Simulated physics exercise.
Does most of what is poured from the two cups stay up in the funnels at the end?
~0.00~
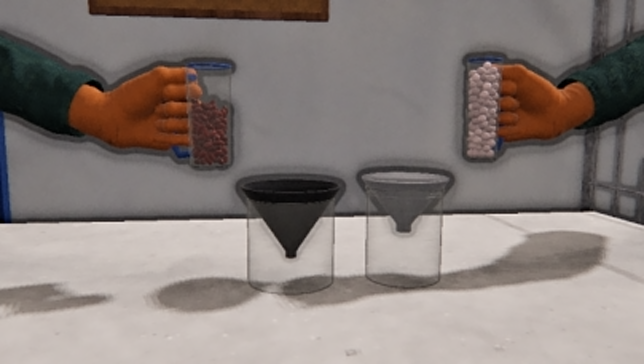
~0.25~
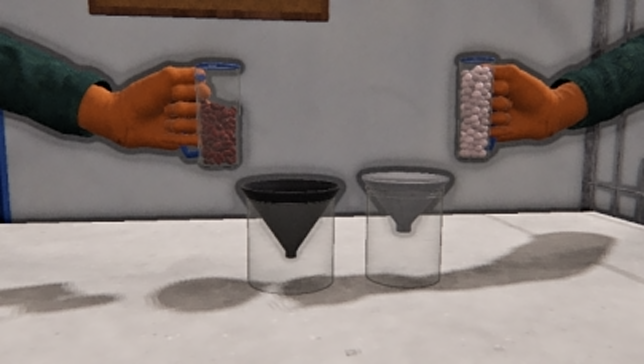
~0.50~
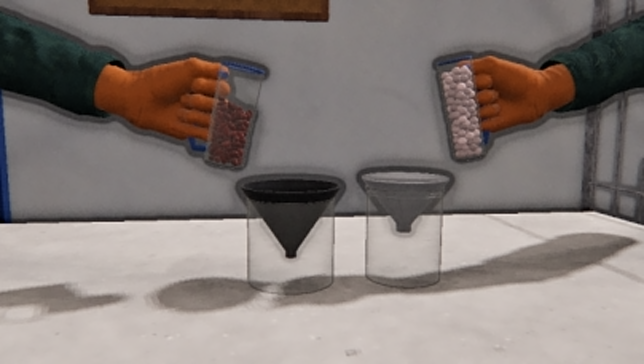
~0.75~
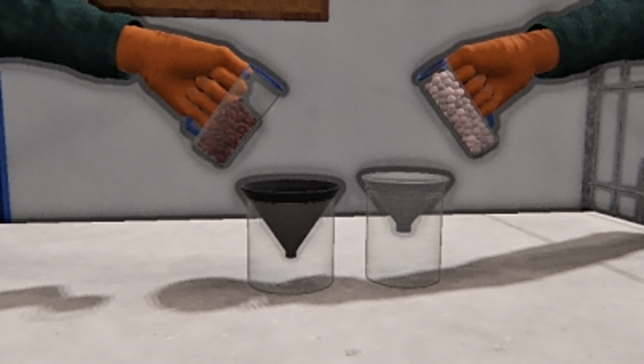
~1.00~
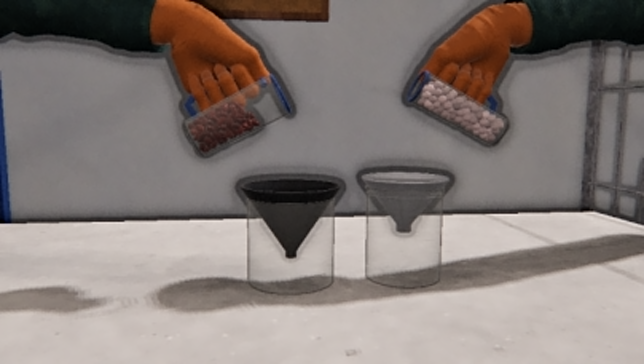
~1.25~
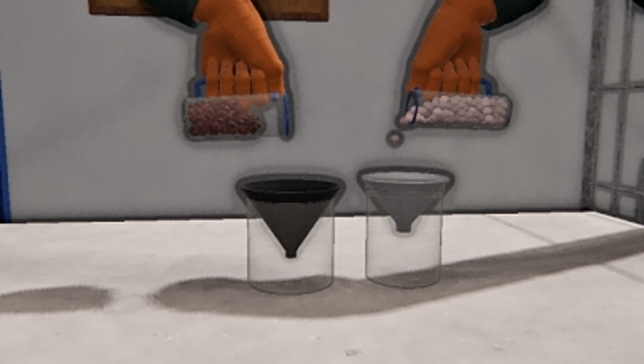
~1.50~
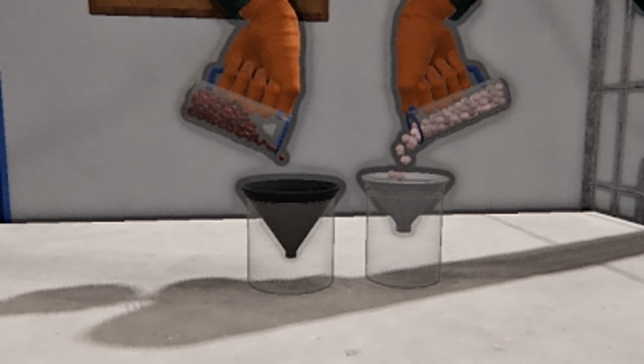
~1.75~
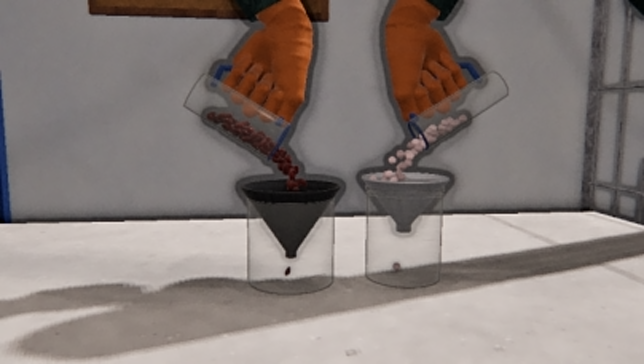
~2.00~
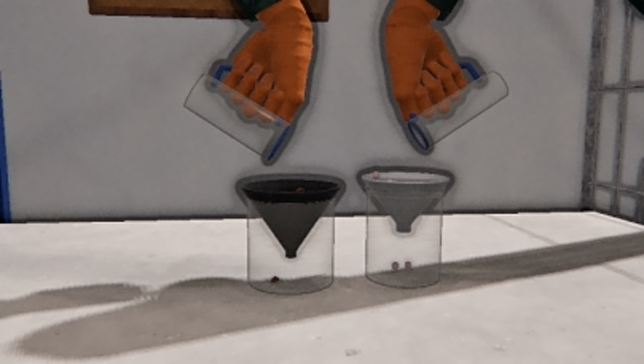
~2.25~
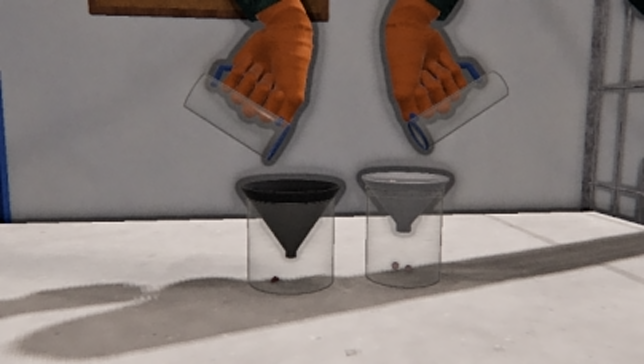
Yes, both funnels hold back most of their pieces, and only a few lie at the bottom of each jar.
